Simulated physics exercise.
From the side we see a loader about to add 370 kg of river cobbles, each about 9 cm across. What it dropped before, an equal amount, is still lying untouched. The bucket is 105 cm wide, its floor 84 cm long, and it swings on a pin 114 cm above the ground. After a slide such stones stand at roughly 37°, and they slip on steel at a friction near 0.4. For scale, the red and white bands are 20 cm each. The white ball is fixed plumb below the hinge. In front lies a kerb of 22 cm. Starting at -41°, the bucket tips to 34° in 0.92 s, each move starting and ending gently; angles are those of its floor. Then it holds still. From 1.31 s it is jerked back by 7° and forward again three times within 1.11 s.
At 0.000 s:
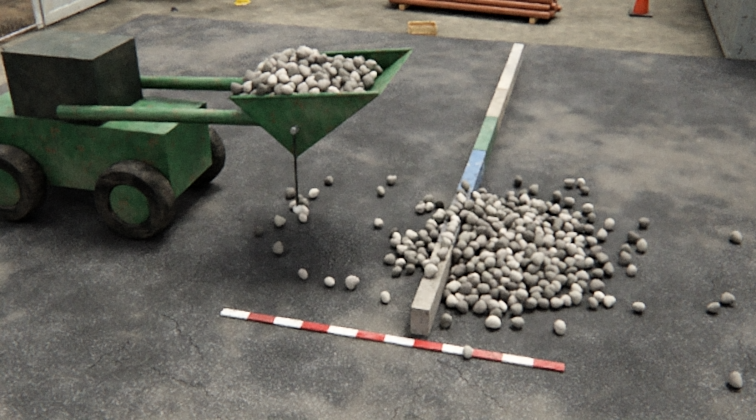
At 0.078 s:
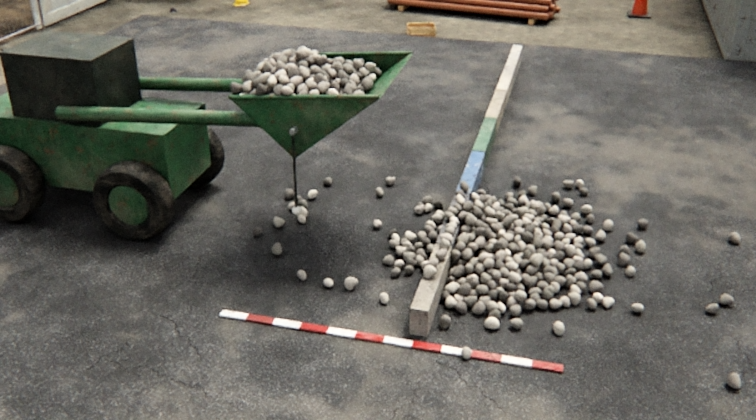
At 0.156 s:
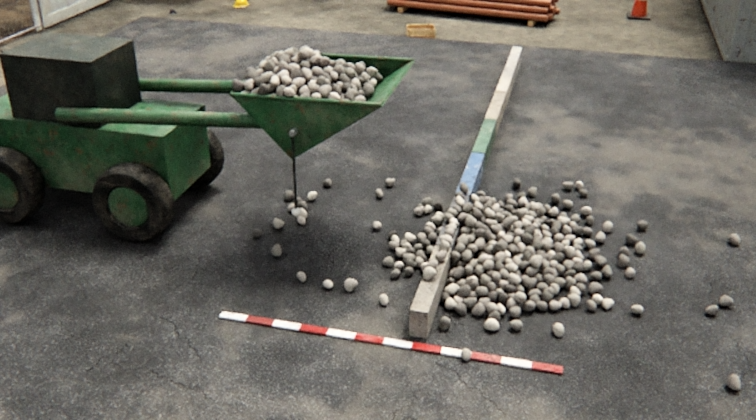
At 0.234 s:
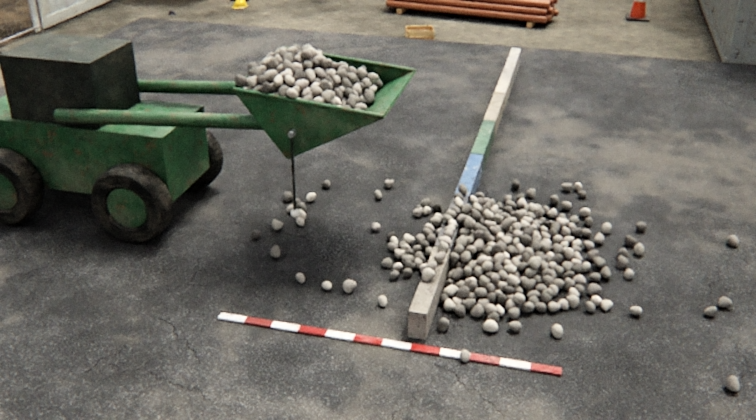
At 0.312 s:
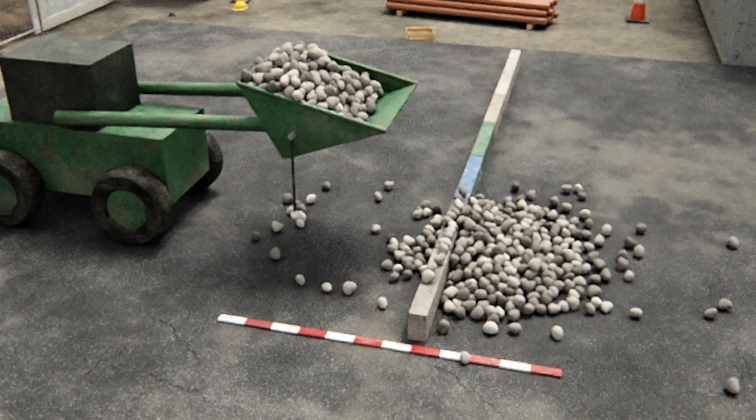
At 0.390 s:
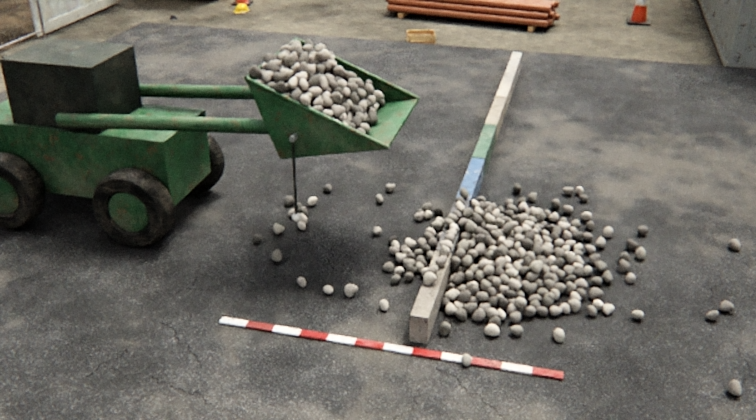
On a dark, paved yard, a green loader holds a bucket heaped with grey cobbles and gradually lowers its front lip, the stones shifting inside, while an earlier pile lies still around a kerb to the right.
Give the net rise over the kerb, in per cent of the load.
About 12 per cent.
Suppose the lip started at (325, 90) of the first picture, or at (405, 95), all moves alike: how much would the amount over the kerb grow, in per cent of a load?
About 0 and 40 per cent.
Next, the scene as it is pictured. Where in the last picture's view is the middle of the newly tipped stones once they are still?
Around (418, 237).
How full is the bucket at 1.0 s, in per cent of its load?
Roughly 75 per cent is still inside.
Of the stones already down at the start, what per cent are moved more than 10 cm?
About 0 per cent.
After 0.7 s the floor is at 22°; in per cent of one load, 100 in the bucket, 15 on this side of the kerb, 86 over the kerb; the foremost stones are at (681, 283).
After 1.0 s the floor is at 34°; in per cent of one load, 73 in the bucket, 42 on this side of the kerb, 86 over the kerb; the foremost stones are at (681, 283).
After 2.9 s the floor is at 34°; in per cent of one load, 0 in the bucket, 104 on this side of the kerb, 98 over the kerb; the foremost stones are at (681, 283).
After 5.5 s the floor is at 34°; in per cent of one load, 0 in the bucket, 104 on this side of the kerb, 98 over the kerb; the foremost stones are at (681, 283). Net gain over the kerb, 12.
